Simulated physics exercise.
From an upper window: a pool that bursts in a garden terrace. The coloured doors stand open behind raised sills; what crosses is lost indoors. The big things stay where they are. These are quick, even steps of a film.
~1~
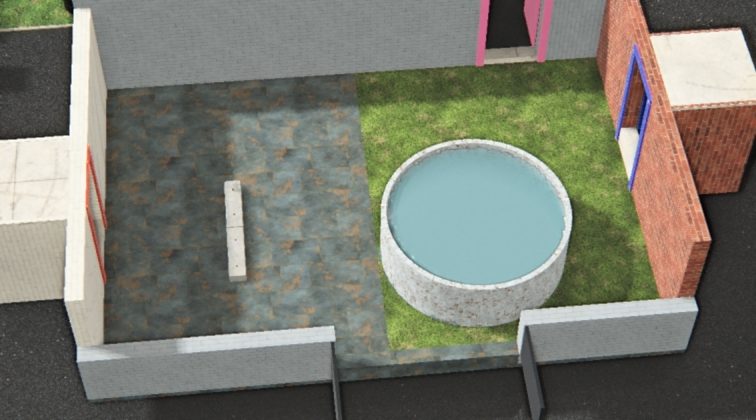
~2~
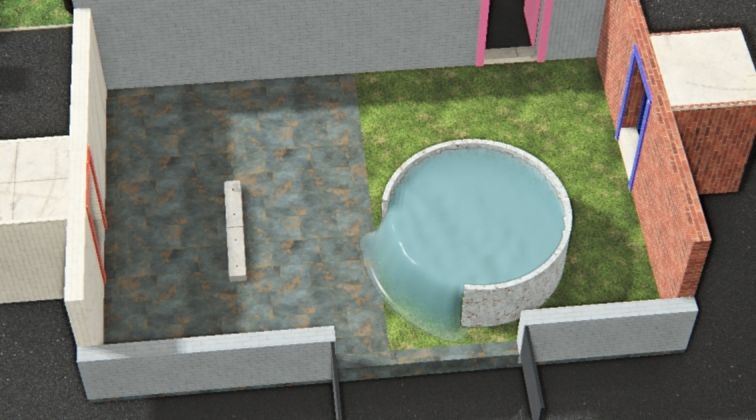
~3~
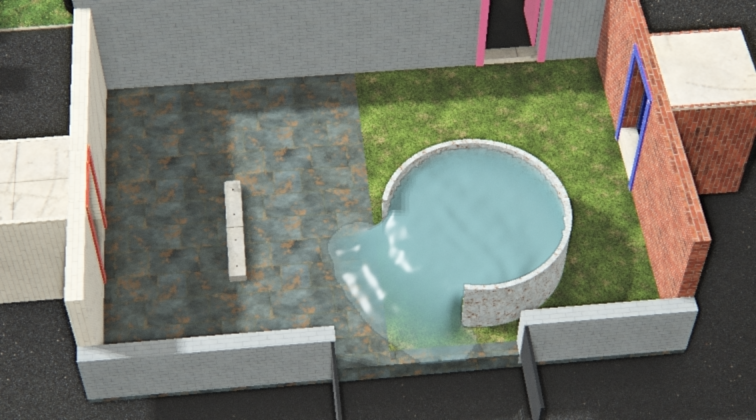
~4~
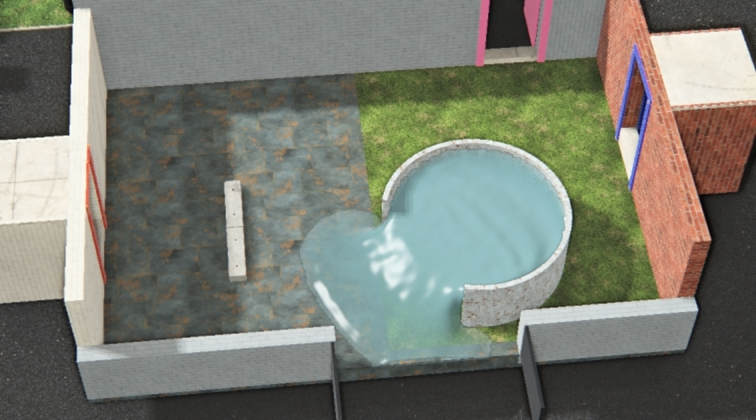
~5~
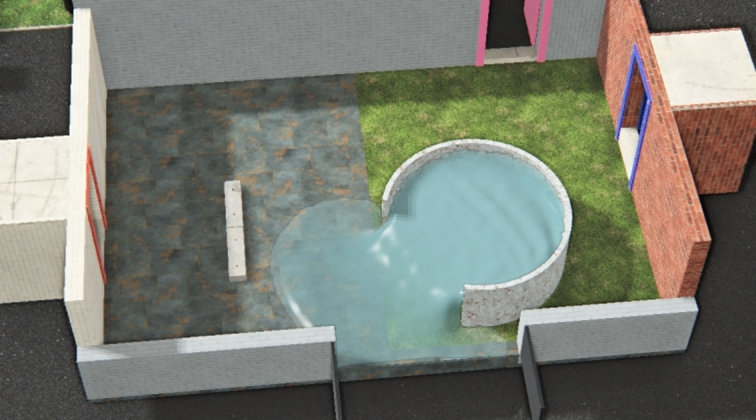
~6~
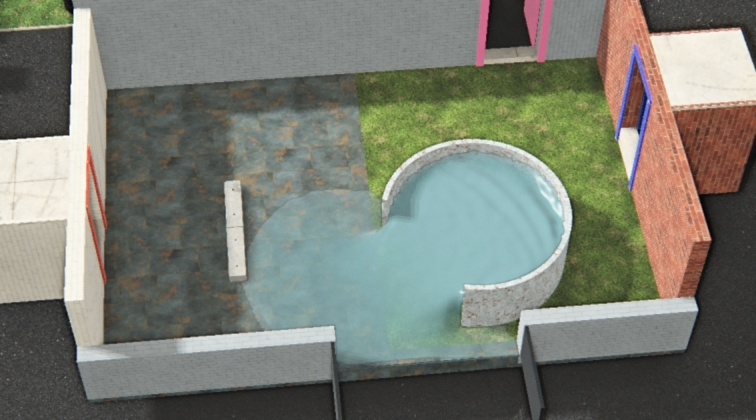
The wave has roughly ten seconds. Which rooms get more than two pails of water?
The blue door holds within the limit; the red door holds within the limit; the pink door holds within the limit.
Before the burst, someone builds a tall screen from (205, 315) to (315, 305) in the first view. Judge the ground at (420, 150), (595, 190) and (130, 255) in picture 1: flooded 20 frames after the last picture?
One after the other: Free of water, dry, flooded.
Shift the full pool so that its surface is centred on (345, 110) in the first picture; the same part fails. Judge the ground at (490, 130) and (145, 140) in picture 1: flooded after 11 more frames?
In turn: Dry, under water.
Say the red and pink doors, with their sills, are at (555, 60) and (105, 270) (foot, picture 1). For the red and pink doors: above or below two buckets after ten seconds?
My reading: The red door lets less in, the pink door lets more in.
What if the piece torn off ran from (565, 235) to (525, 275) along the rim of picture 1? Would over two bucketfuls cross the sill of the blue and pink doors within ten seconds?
Then: Blue door takes less; pink door takes more.
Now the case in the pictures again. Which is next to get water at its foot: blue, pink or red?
The door marked red.
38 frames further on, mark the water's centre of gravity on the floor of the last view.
Near (289, 211).
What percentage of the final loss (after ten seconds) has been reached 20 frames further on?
Close to 70 %.
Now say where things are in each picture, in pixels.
The first picture shows still water in the round pool at (476, 215).
In the second picture, the front is at (379, 232), out from the gap at (403, 281).
In the third picture, water pours out at (403, 282) and has run to (343, 231).
In the fourth picture, the front is at (326, 220), out from the gap at (403, 284).
In the fifth picture, the front is at (305, 212), out from the gap at (403, 284).
In the sixth picture, the front is at (277, 214), out from the gap at (403, 284).
A moment on, water covers 30 % of the floor; the blue door not reached, the red door not reached, the pink door not reached.
Next, water covers 40 % of the floor; the blue door not reached, the red door wet at the sill, nothing in, the pink door not reached.
Then, water covers 55 % of the floor; the blue door not reached, the red door wet at the sill, nothing in, the pink door not reached.
Later, water covers 70 % of the floor; the blue door not reached, the red door wet at the sill, nothing in, the pink door not reached.
In the end, water covers 90 % of the floor; the blue door wet at the sill, nothing in, the red door wet at the sill, nothing in, the pink door wet at the sill, nothing in.
